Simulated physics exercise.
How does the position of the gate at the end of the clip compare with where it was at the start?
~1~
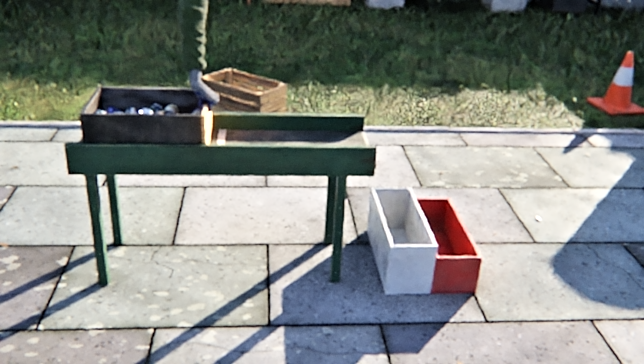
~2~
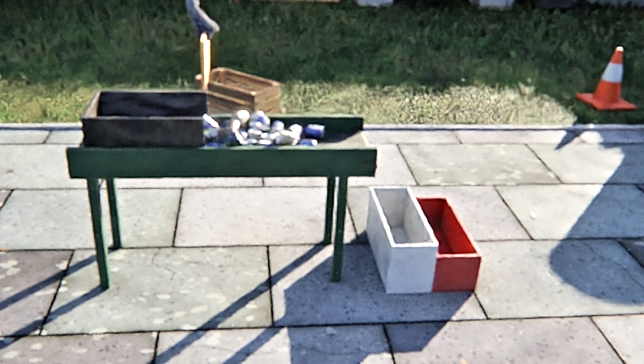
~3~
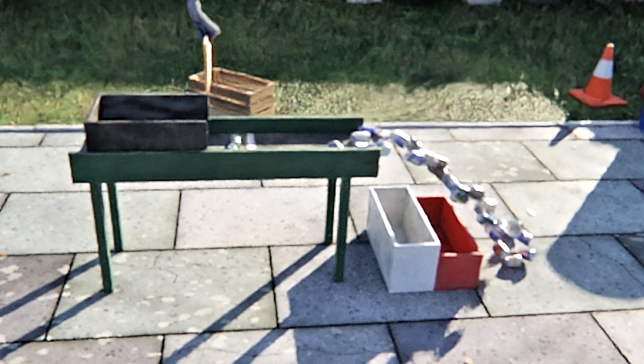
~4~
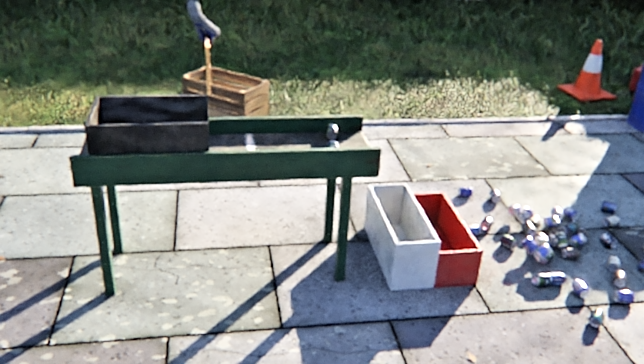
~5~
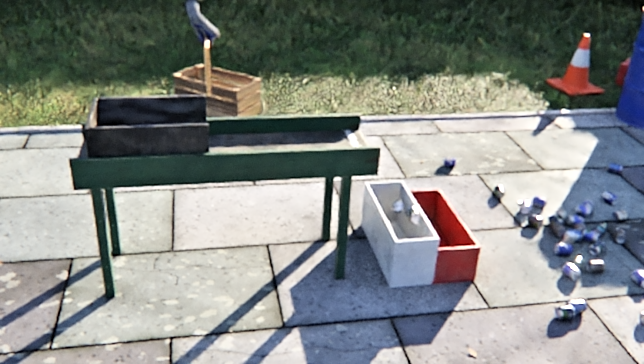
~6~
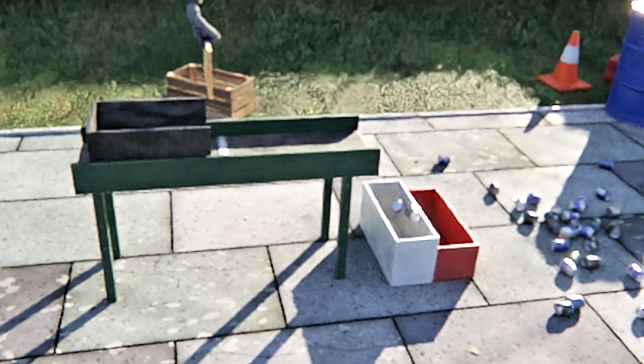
At the start the gate is down at the right end of the black pen, holding the cans in. By the end it is held up above the pen by the gloved hand, leaving the way onto the belt open.
